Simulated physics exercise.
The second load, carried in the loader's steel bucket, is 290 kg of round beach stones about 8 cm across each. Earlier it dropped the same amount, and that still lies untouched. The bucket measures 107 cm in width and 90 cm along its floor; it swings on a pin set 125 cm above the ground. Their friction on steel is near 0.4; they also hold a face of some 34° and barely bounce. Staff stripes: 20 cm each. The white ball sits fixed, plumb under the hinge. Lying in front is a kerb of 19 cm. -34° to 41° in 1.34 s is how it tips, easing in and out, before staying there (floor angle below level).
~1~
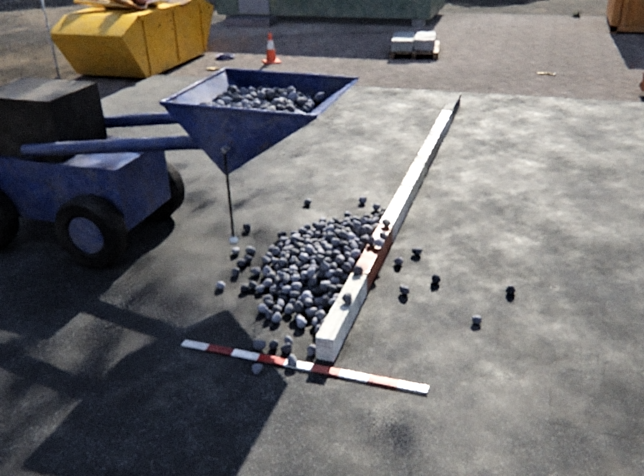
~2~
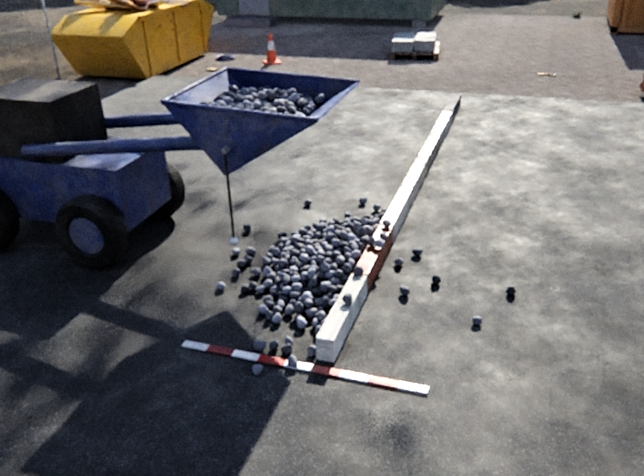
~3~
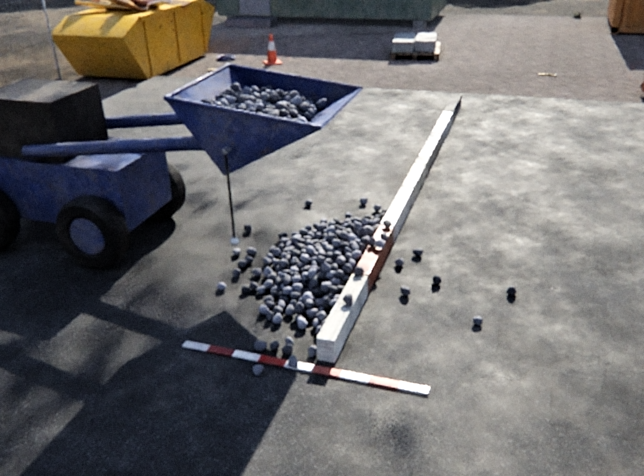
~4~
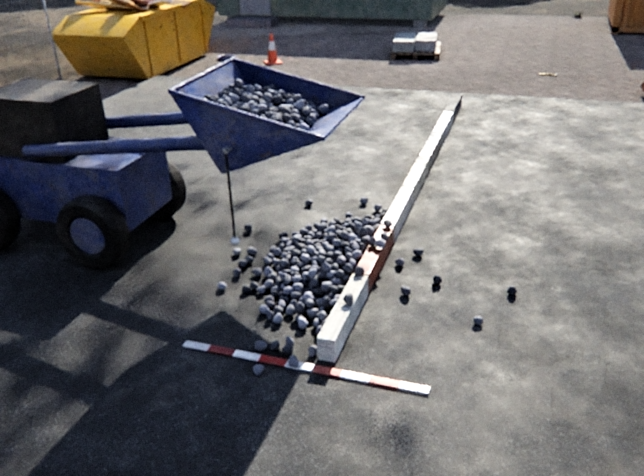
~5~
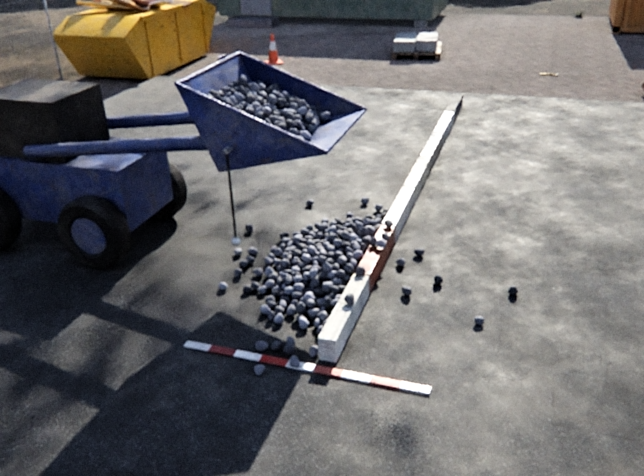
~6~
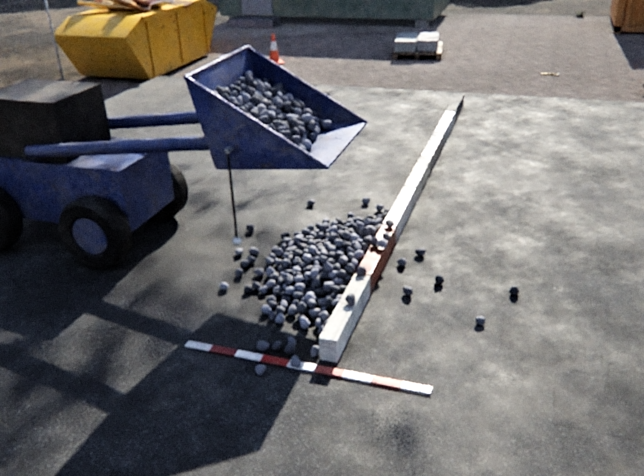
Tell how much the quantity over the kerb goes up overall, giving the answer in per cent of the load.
It goes up by roughly 44 per cent.
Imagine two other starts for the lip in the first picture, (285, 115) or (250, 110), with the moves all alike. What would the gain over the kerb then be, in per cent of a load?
The first would add some 10 per cent and the second some 0 per cent.
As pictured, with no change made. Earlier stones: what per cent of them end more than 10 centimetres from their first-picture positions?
About 10 %.
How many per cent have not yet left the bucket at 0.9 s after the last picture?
Held: Around 35 % of the load.
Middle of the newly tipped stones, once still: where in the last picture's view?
Around (368, 263) in the last picture.
Then, 0.4 s after the last picture the floor is at 30°; in per cent of one load, 100 in the bucket, 99 on this side of the kerb, 1 over the kerb; the foremost stones are at (428, 271).
Then, 0.9 s after the last picture the floor is at 41°; in per cent of one load, 37 in the bucket, 158 on this side of the kerb, 4 over the kerb; the foremost stones are at (432, 274).
Then, 1.2 s after the last picture the floor is at 41°; in per cent of one load, 1 in the bucket, 168 on this side of the kerb, 31 over the kerb; the foremost stones are at (466, 279).
Then, 3.8 s after the last picture the floor is at 41°; in per cent of one load, 0 in the bucket, 154 on this side of the kerb, 46 over the kerb; the foremost stones are at (542, 300). Net gain over the kerb, 44.
